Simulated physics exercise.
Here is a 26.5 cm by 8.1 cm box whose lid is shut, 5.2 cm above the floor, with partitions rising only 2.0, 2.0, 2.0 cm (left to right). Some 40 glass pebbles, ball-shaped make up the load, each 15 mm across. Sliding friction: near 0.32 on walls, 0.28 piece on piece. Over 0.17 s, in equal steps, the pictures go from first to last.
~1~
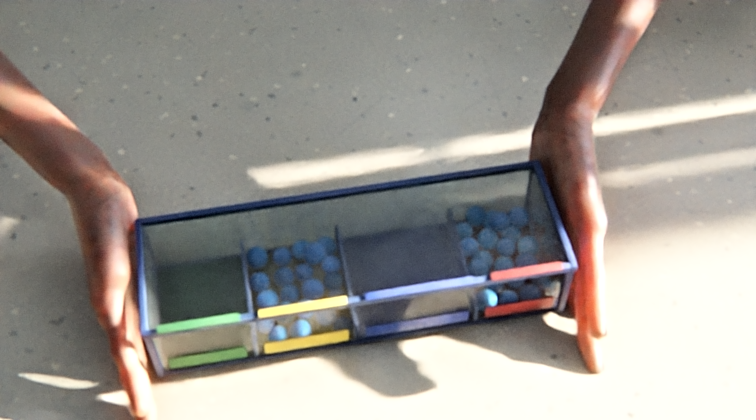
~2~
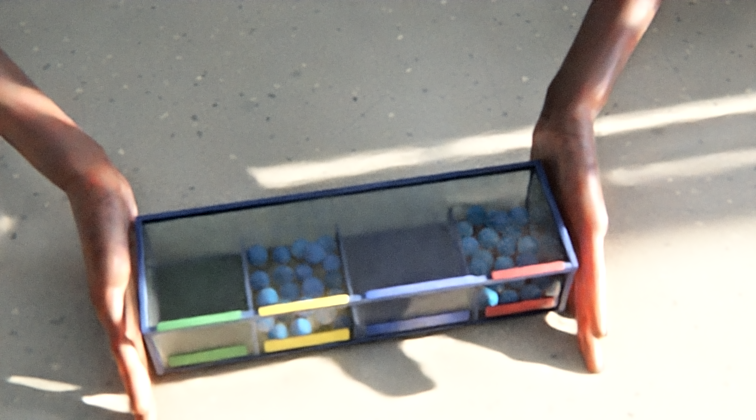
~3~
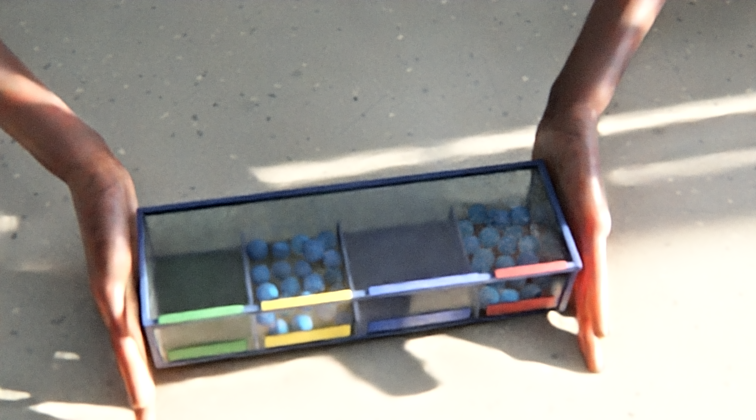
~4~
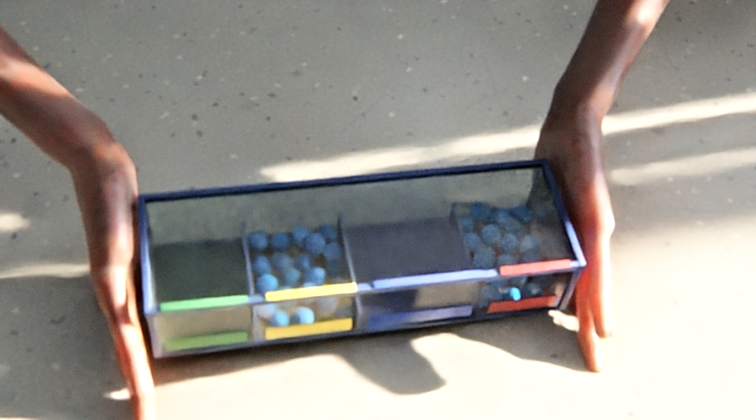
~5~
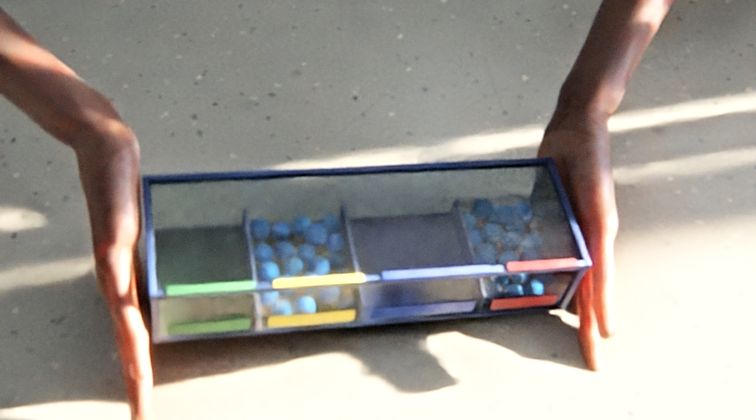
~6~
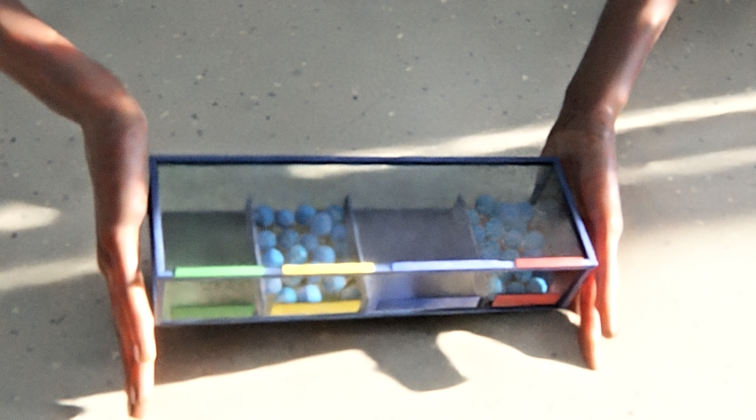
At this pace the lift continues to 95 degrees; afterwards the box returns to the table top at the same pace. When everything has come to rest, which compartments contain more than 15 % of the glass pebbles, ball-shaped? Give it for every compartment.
One by one: Red compartment: Qualifies; blue compartment: Does not qualify; green compartment: Does not qualify; yellow compartment: Does not qualify.
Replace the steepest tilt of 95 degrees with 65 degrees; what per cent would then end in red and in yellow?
Red: 50; yellow: 45 (per cent).
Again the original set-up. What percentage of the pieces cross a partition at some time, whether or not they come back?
About 50 %.
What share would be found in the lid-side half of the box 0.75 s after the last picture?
Estimate: Near 40 per cent.
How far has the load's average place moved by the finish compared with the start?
7.5 cm, roughly.
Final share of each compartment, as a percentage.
Red: 100 %, blue: 0 %, green: 0 %, yellow: 0 %.
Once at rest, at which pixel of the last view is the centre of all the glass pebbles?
Look around (513, 248) in the last picture.
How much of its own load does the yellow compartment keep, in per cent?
Share retained: Some 0 per cent.
Then, 0.75 s after the last picture, tilt 95 degrees; red 50 %, blue 5 %, yellow 40 %.
Then, 1.25 s after the last picture, tilt 43 degrees; red 100 %.
Then, 1.82 s after the last picture, tilt 0 degrees; red 100 %.
In the end, red 100 %, blue 0 %, green 0 %, yellow 0 %.
